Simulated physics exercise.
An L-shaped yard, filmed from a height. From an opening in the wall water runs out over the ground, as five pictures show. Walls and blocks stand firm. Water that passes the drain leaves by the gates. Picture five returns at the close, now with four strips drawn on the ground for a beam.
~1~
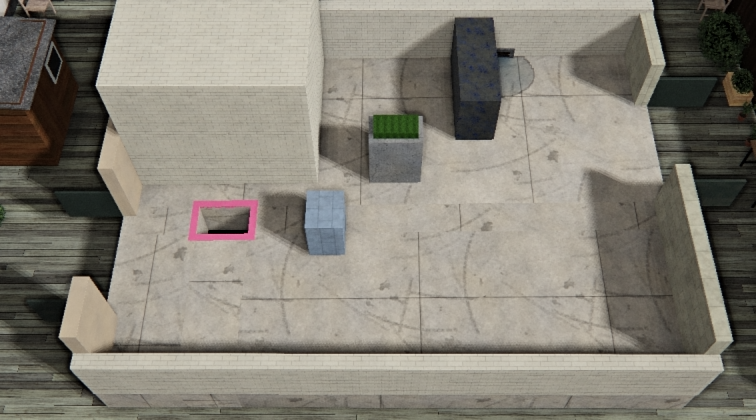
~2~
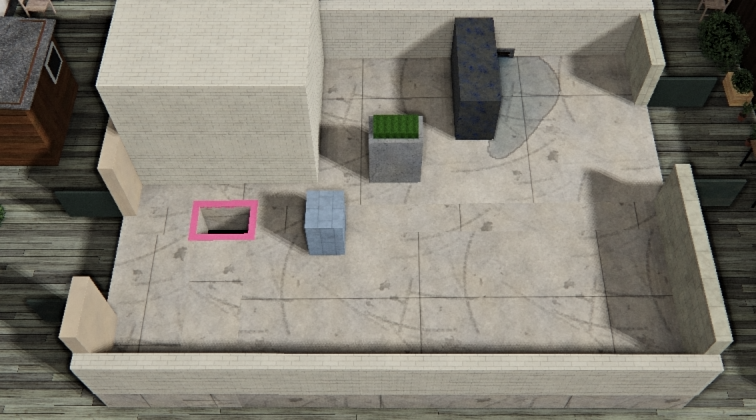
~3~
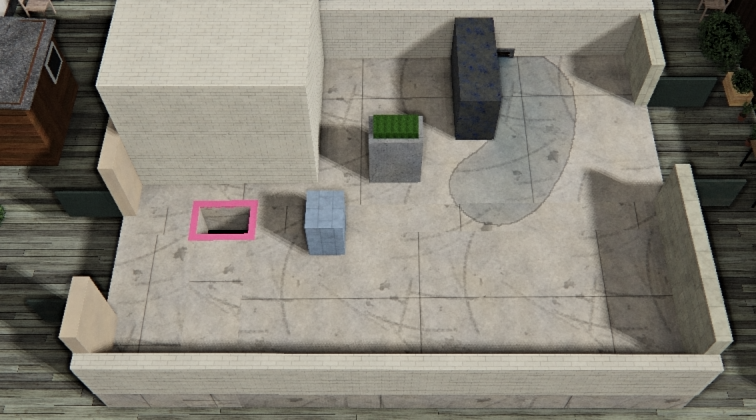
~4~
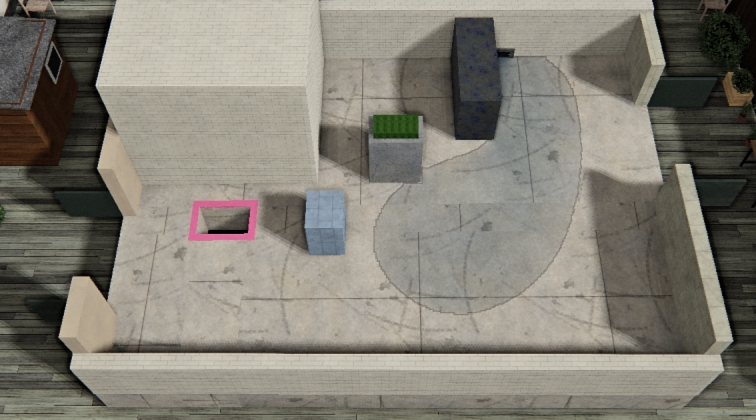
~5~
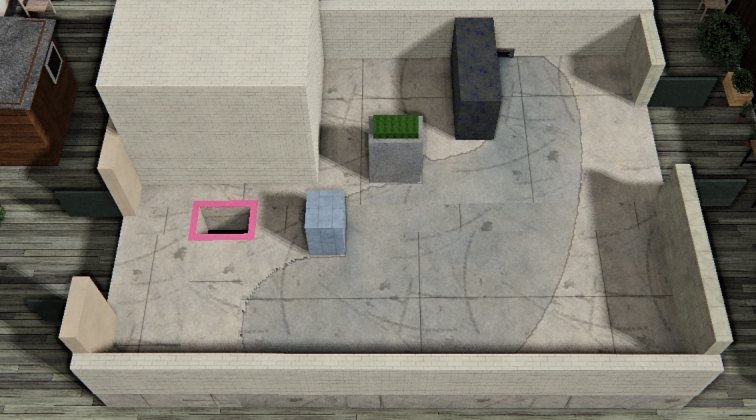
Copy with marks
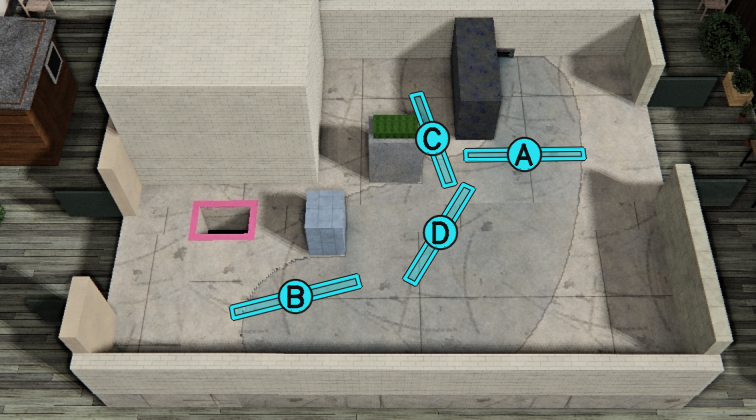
Water spreading from behind a dark block across a pale L-shaped yard, curving down and leftward past a grass-topped block.
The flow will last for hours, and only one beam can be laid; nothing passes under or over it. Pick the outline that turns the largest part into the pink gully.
Position A does it best.
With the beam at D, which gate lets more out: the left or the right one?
The left one.
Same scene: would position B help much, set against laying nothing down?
No, hardly at all.
In cyan, A from (465, 155) to (583, 153); B from (232, 312) to (358, 281); C from (416, 94) to (449, 184); D from (410, 281) to (468, 186).
With A, about 18 % of the stream goes into the pink gully, about 79 % out by the gates.
With B, about 6 % of the stream goes into the pink gully, about 93 % out by the gates.
With C, about 5 % of the stream goes into the pink gully, about 95 % out by the gates.
With D, about 6 % of the stream goes into the pink gully, about 94 % out by the gates.
